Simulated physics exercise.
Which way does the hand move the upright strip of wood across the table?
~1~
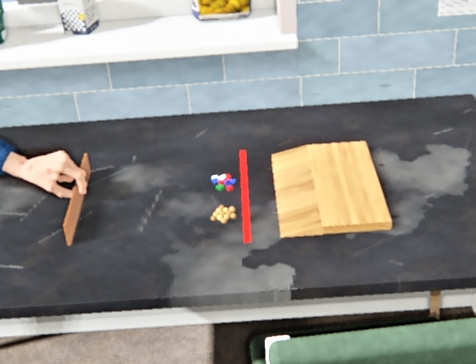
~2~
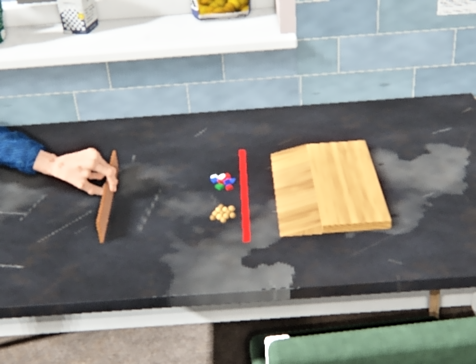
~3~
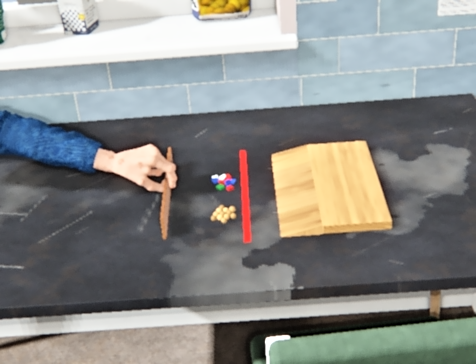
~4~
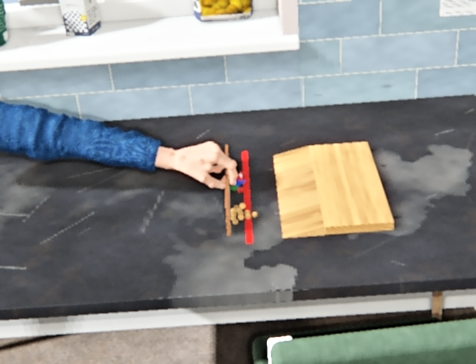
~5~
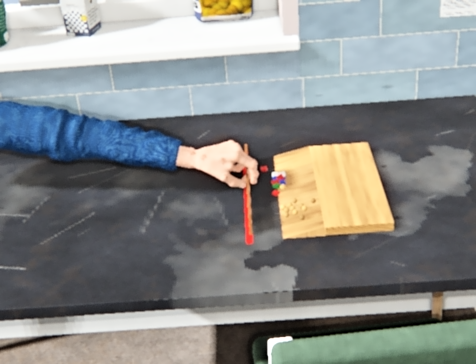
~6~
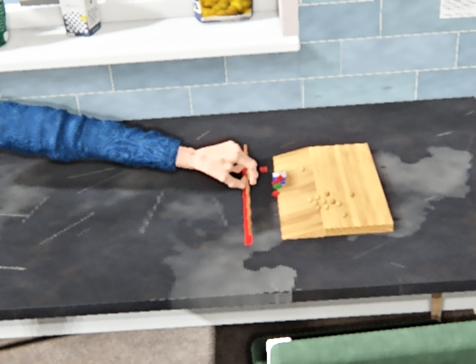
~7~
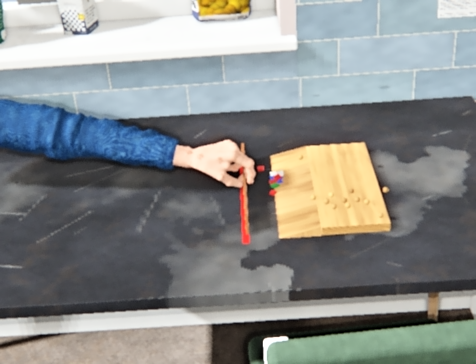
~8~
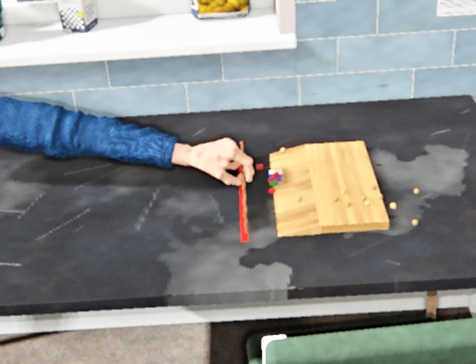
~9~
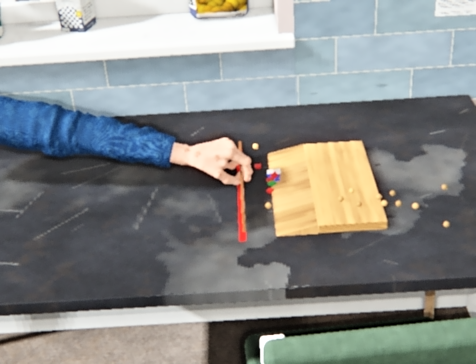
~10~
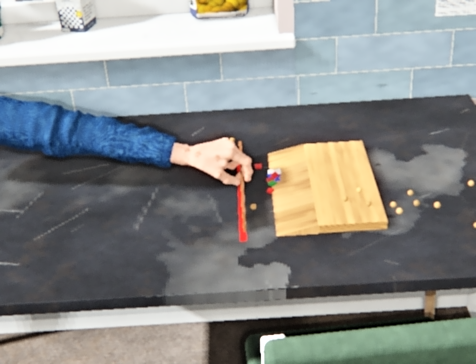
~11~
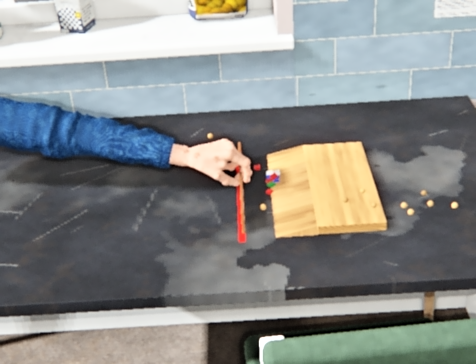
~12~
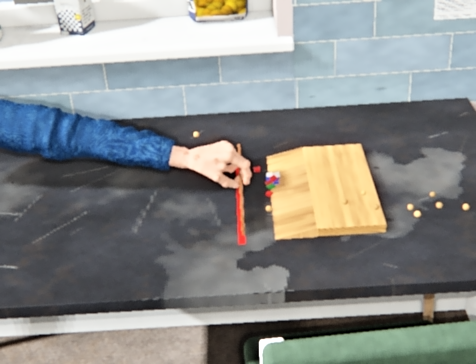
The hand moves the strip of wood to the right, until it stops at the red tape.
